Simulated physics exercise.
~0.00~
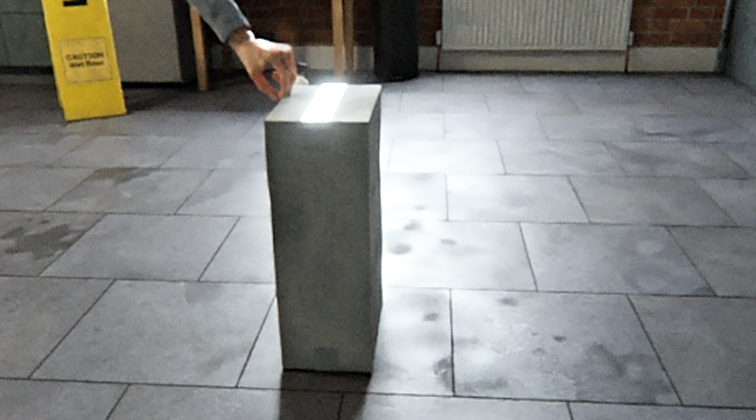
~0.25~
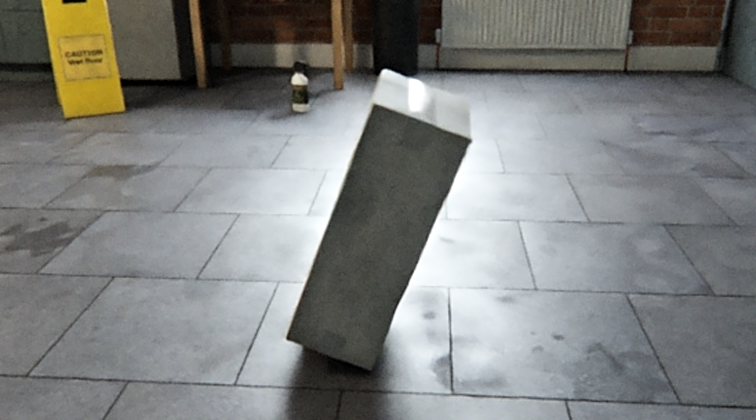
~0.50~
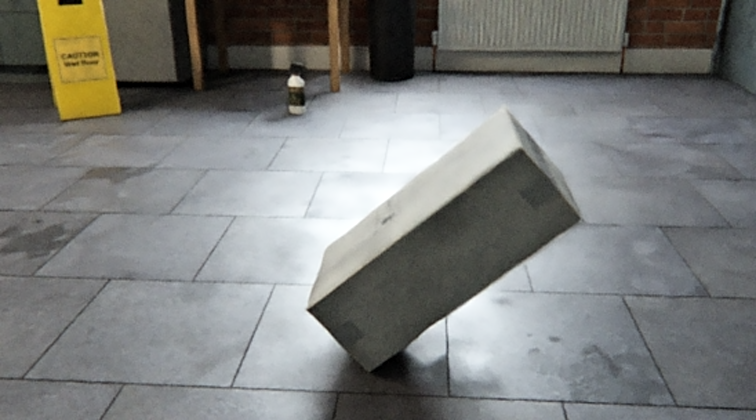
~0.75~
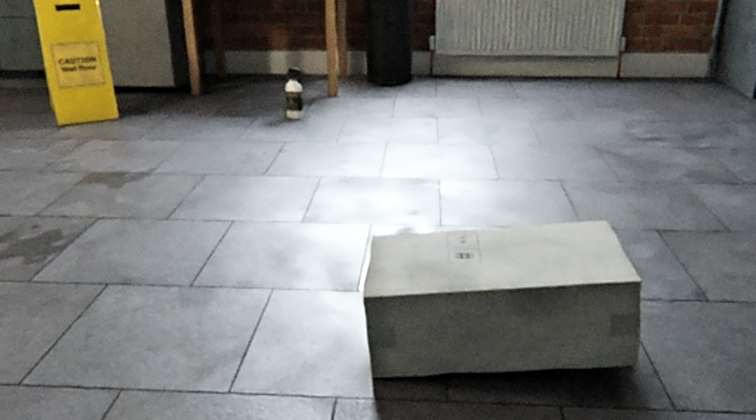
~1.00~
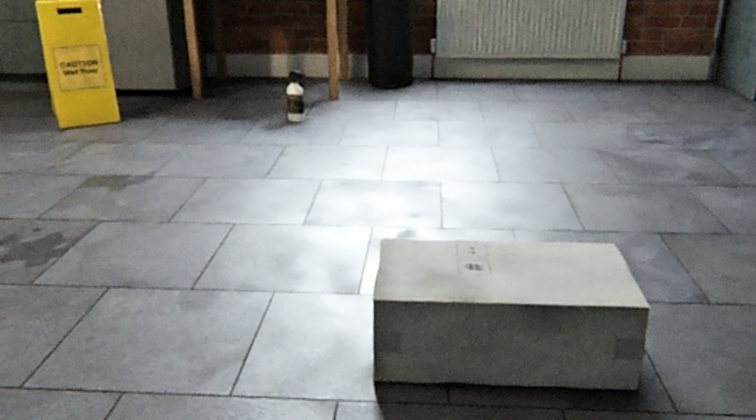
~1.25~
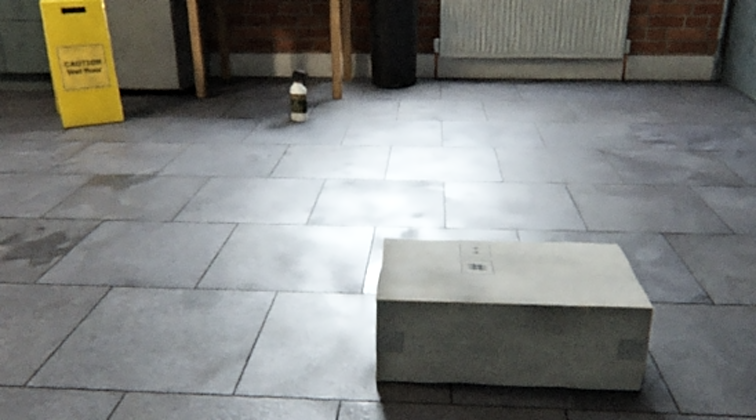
On a grey tiled floor, a hand releases an upright white parcel, which topples right onto its side.
